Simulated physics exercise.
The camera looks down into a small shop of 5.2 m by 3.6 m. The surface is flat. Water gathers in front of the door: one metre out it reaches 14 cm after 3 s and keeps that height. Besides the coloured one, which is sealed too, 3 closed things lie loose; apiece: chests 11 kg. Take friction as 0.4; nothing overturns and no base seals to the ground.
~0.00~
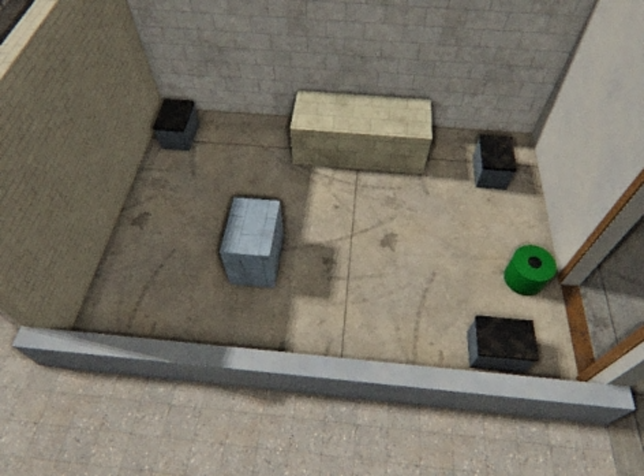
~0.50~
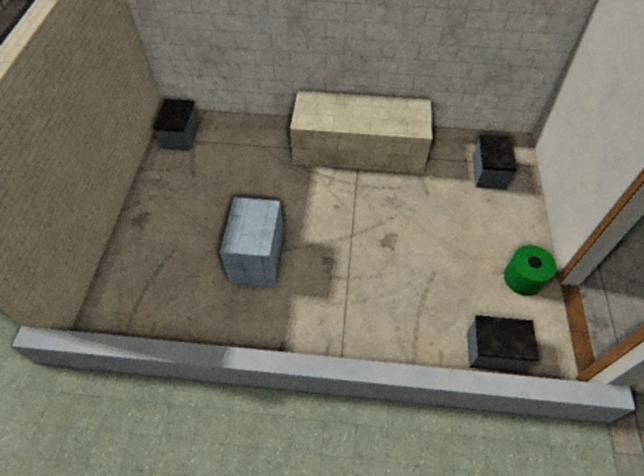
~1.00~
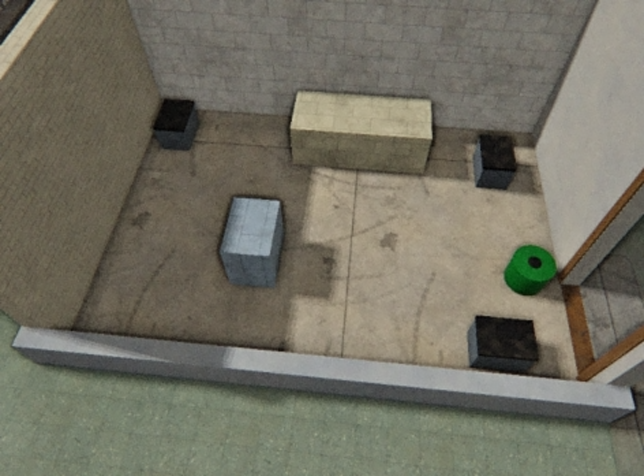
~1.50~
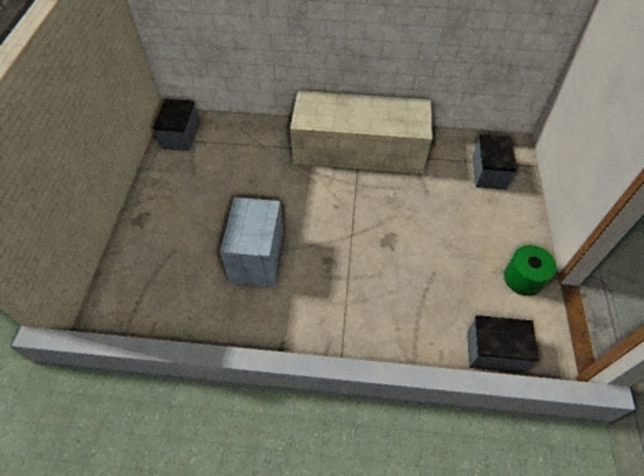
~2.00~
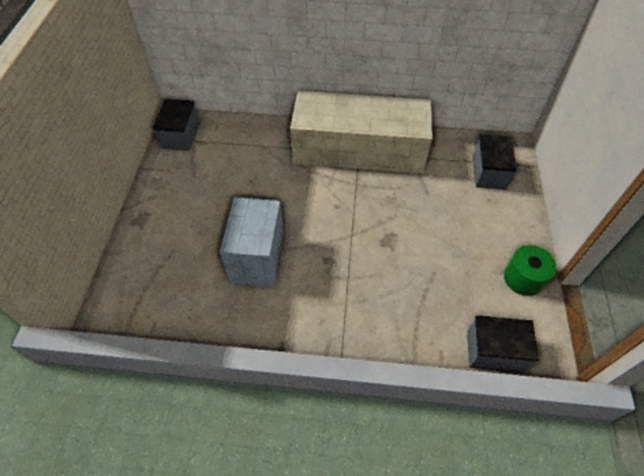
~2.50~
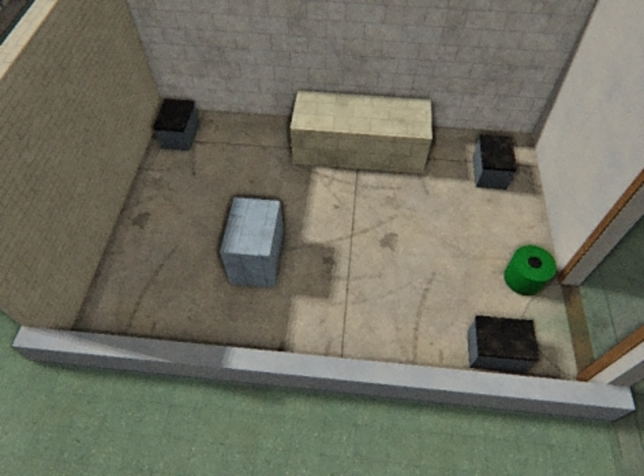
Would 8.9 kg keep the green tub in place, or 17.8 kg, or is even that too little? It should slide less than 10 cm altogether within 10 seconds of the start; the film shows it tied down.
Verdict: Only the higher weight holds it.
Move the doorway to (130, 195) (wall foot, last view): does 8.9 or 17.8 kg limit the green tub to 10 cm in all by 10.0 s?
In that case the smaller load will do.
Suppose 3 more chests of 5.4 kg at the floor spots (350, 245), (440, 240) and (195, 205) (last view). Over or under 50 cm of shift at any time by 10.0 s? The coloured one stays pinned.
In that order: Over, short of it, short of it.
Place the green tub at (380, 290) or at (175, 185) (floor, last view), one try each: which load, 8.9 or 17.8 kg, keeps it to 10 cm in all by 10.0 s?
In that order: Only the larger holds; either load holds.
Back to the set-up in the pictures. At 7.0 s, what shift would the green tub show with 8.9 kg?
Roughly 30 cm.
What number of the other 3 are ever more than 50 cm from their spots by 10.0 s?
I count 1.
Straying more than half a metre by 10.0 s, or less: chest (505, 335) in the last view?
Answer: Past it.
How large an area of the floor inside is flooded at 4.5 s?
Some 5.0 m2.
After 3.5 s the green tub would be 0 cm from its start with 8.9 kg and 0 cm from its start with 17.8 kg; 3 cm of water round it then.
After 4.5 s the green tub would be 22 cm from its start with 8.9 kg and 0 cm from its start with 17.8 kg; 4 cm of water round it then.
After 7.0 s the green tub would be 26 cm from its start with 8.9 kg and 0 cm from its start with 17.8 kg; 4 cm of water round it then.
After 10.0 s the green tub would be 26 cm from its start with 8.9 kg and 0 cm from its start with 17.8 kg; 4 cm of water round it then.
